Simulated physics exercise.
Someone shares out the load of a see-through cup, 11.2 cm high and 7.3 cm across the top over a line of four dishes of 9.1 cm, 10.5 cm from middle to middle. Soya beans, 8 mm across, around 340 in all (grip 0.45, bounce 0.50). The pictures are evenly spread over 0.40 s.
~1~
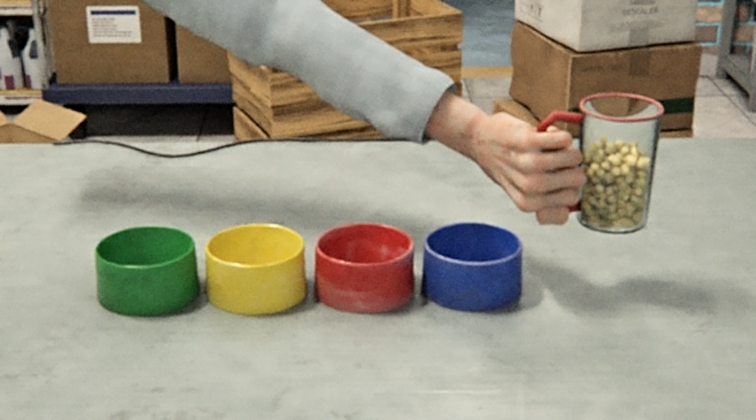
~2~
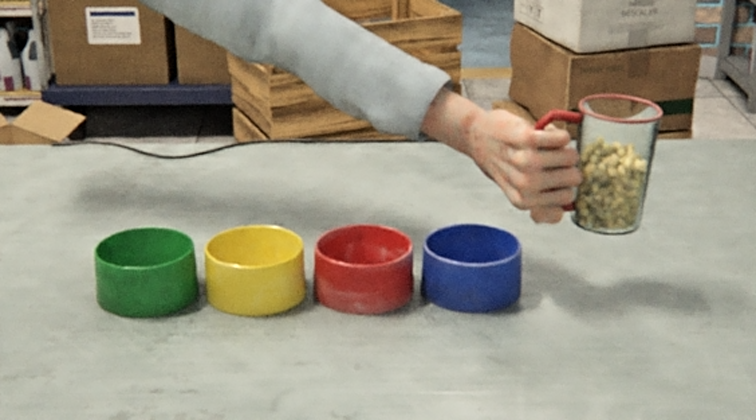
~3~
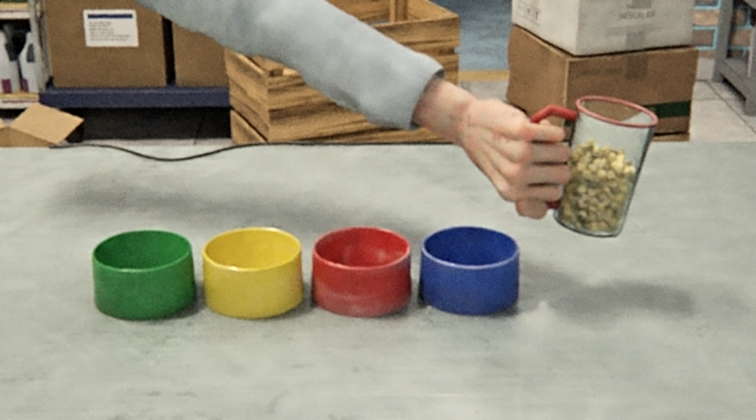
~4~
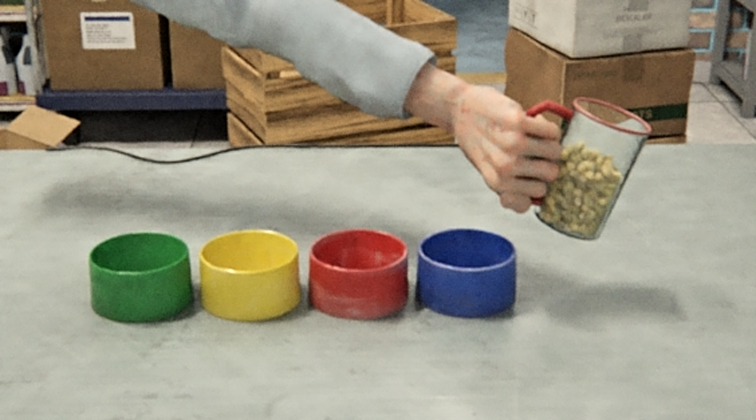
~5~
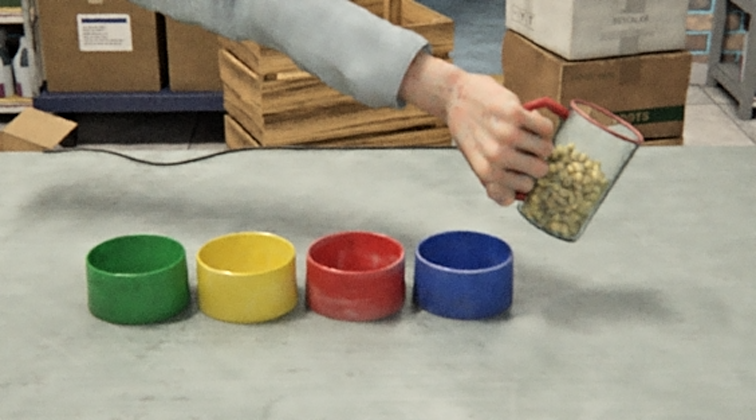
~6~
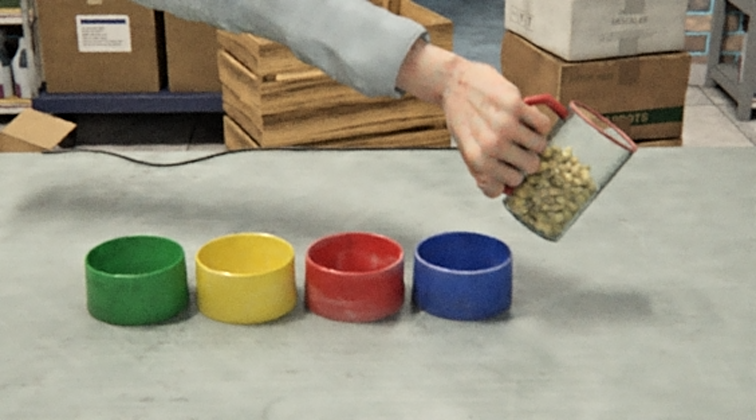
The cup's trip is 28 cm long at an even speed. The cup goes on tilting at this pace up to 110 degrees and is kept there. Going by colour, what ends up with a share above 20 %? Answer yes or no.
Red: No, blue: Yes, green: No, yellow: No, counter: Yes.
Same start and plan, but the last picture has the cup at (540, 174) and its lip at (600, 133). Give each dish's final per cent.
Red 90; blue 0; green 0; yellow 0.
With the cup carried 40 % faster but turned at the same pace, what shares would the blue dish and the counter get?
Blue 70; counter 10.
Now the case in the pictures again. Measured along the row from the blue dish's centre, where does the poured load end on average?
About 6 cm to its right.
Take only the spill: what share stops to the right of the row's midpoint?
About 100 per cent.
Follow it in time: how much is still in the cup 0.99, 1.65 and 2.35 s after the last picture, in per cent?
In turn: 60, 0, 0.
Then, 0.99 s after the last picture, tilt 110 degrees; cup holds 60 %, blue 5 %.
Then, 1.65 s after the last picture, tilt 110 degrees; cup holds 0 %, blue 50 %.
Then, 2.35 s after the last picture, tilt 110 degrees; cup holds 0 %, blue 50 %.
In the end, red 0 %, blue 50 %, green 0 %, yellow 0 %, counter 50 %.
